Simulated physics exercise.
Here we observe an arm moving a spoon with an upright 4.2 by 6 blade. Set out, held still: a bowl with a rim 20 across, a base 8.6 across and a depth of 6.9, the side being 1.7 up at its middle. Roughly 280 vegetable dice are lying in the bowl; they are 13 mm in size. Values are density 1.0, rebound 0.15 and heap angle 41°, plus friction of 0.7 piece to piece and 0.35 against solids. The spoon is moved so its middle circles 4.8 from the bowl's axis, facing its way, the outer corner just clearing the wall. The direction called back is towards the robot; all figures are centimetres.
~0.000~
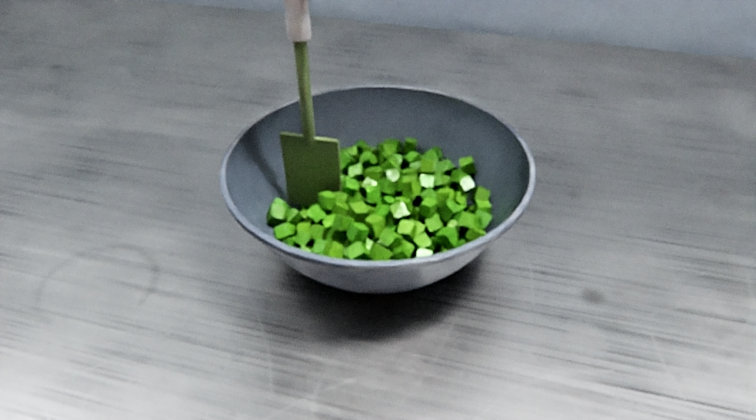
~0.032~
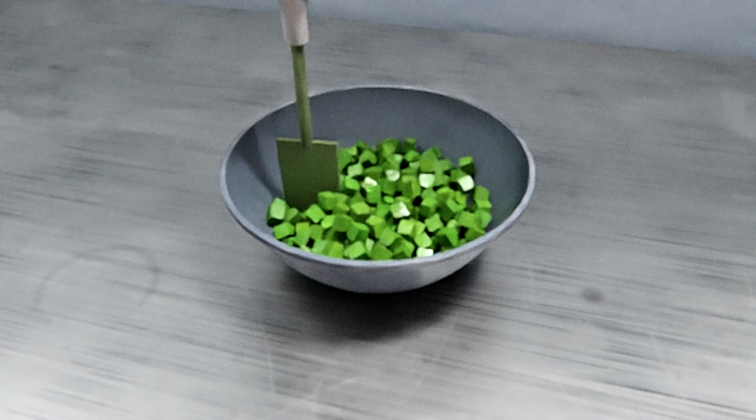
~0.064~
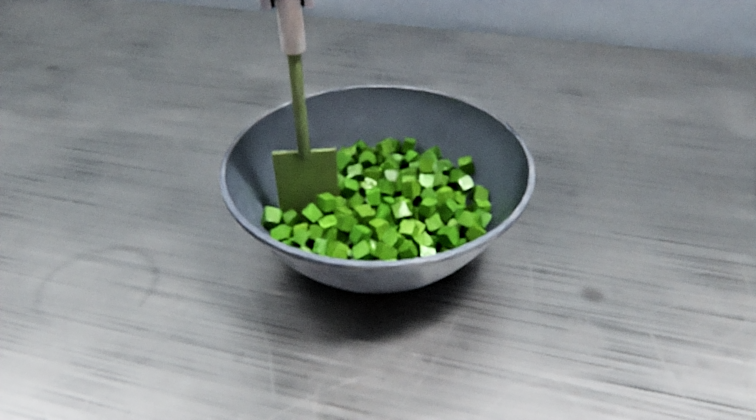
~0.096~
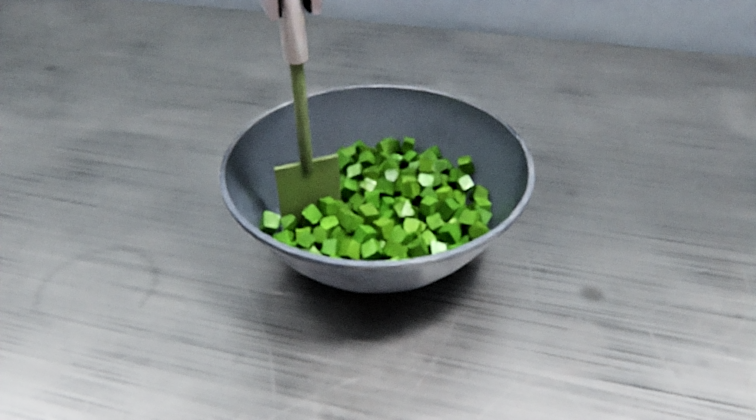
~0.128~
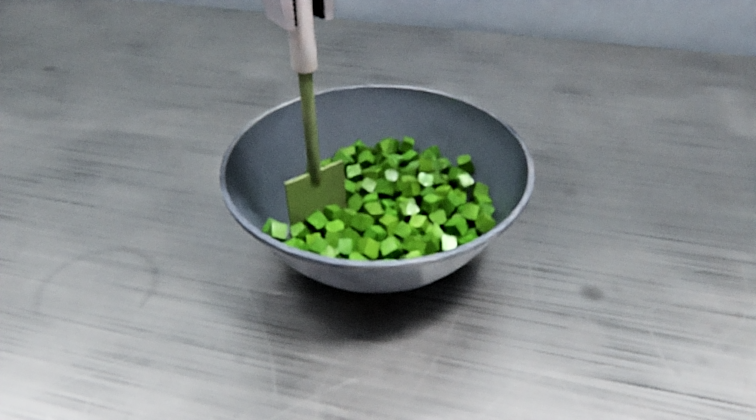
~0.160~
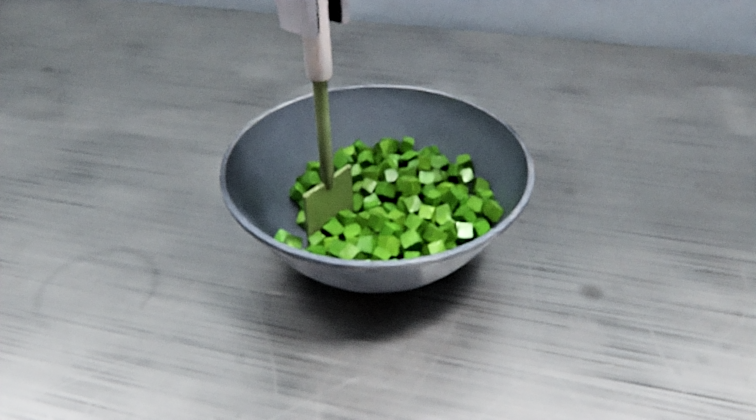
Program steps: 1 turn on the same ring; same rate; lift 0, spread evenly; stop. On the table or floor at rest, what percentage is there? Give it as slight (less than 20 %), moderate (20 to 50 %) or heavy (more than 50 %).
It is slight.
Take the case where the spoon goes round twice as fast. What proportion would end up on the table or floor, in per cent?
In that case some 40 per cent.
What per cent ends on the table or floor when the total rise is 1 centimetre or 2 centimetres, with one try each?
Close to 10 and 10 percent, in that order.
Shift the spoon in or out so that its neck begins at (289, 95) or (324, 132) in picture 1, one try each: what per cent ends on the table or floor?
Near 10 per cent and near 5 per cent, in that order.
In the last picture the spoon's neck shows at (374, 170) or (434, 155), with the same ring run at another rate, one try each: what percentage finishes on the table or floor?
First try: Around 25 %; second try: Around 50 %.
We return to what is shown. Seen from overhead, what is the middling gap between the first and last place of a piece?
10 cm.
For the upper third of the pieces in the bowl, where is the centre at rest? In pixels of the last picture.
Estimated centre: (319, 227).
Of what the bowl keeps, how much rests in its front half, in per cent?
Close to 80 in a hundred.
After 0.40 s, 180° round, highest piece 9 above the table; 274 in the bowl, 1 on the table or floor, 7 in flight or on the tool.
After 0.65 s, 294° round, highest piece 9 above the table; 254 in the bowl, 23 on the table or floor, 5 in flight or on the tool.
After 0.97 s, 0° round, highest piece 8 above the table; 247 in the bowl, 34 on the table or floor, 1 in flight or on the tool.
After 1.67 s, 0° round, highest piece 8 above the table; 247 in the bowl, 35 on the table or floor.
At rest, 247 in the bowl, 35 on the table or floor. That is 12 % on the table or floor.
